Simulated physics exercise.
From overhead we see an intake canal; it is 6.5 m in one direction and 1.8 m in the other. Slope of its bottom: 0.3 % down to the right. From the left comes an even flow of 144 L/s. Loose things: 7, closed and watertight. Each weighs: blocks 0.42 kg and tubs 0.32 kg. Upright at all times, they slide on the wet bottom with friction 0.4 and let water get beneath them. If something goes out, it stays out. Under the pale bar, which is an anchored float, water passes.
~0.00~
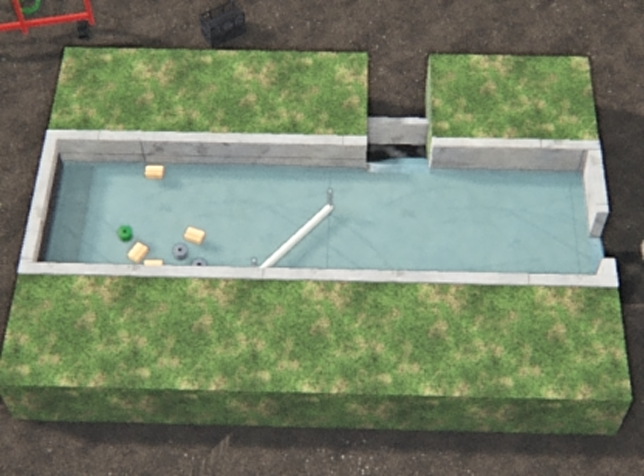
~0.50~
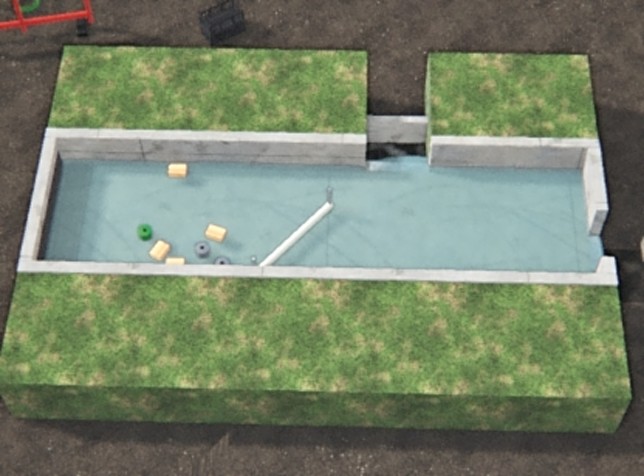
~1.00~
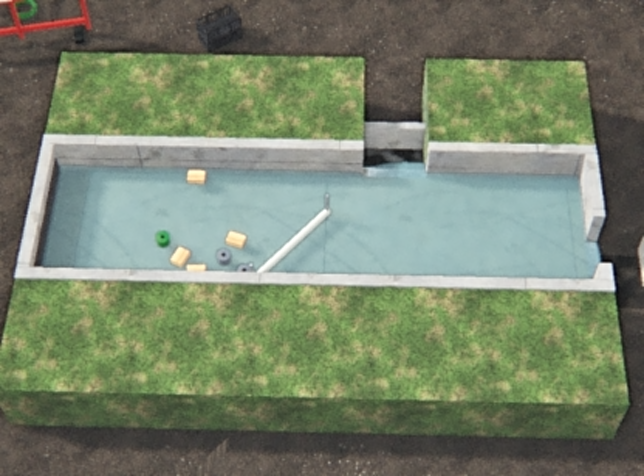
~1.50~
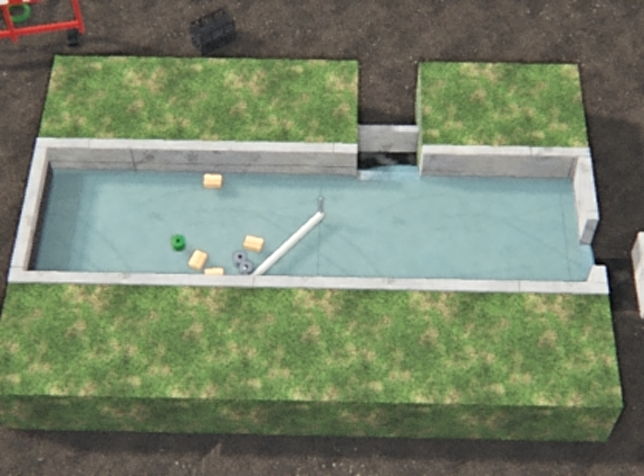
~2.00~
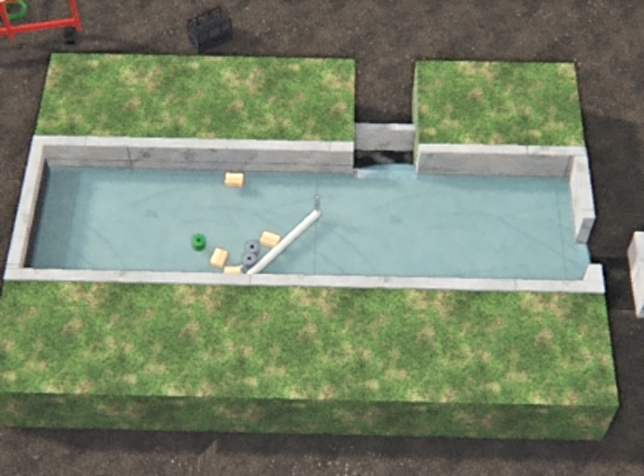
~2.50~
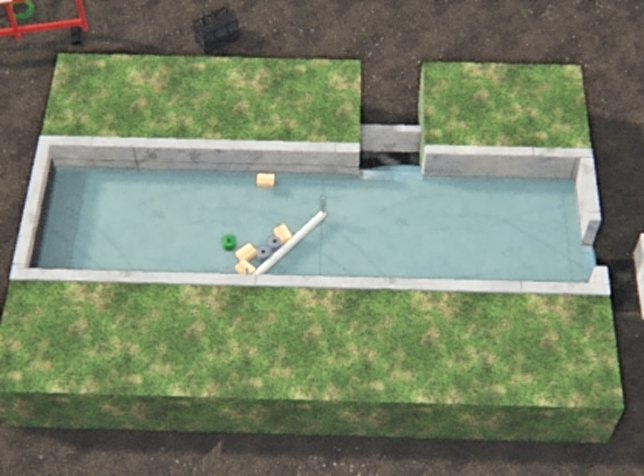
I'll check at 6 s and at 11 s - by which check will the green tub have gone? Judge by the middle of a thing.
I'd say it makes it out midway.
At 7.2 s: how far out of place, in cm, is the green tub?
Close to 250 cm.
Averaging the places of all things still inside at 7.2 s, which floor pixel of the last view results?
That lands at roughly (330, 212).
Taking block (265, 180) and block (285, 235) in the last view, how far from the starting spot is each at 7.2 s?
The first is washed out and the second is washed out.
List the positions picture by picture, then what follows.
The green tub at (125, 232), afloat; about 1840 L in view; 0 of 7 have shifted, in the first frame.
The green tub at (145, 230) floats, 24 cm from its start; 15 cm deep round most things; 7 of 7 have shifted, in the second frame.
The green tub at (163, 237), afloat, 49 cm from its start; 15 cm deep round most things; 7 of 7 have shifted, in the third frame.
The green tub at (178, 241), afloat, 75 cm from its start; about 1850 L in view; 7 of 7 have shifted, in the fourth frame.
The green tub at (198, 240) floats, 104 cm from its start; 15 cm deep round most things; 7 of 7 have shifted, in the fifth frame.
The green tub at (229, 241), afloat, 133 cm from its start; 15 cm deep round most things; 7 of 7 have shifted, in the sixth frame.
After 3.5 s the green tub is near (253, 236), 1.6 m from its start, afloat; 0 of 7 are out; 7 afloat.
After 7.2 s the green tub is near (319, 202), 2.5 m from its start, afloat; 3 of 7 are out; 4 afloat.
After 12.0 s the green tub has gone out (at 9.2 s); 6 of 7 are out; 1 afloat.
After 16.0 s the green tub has gone out (at 9.2 s); 7 of 7 are out; 0 afloat.
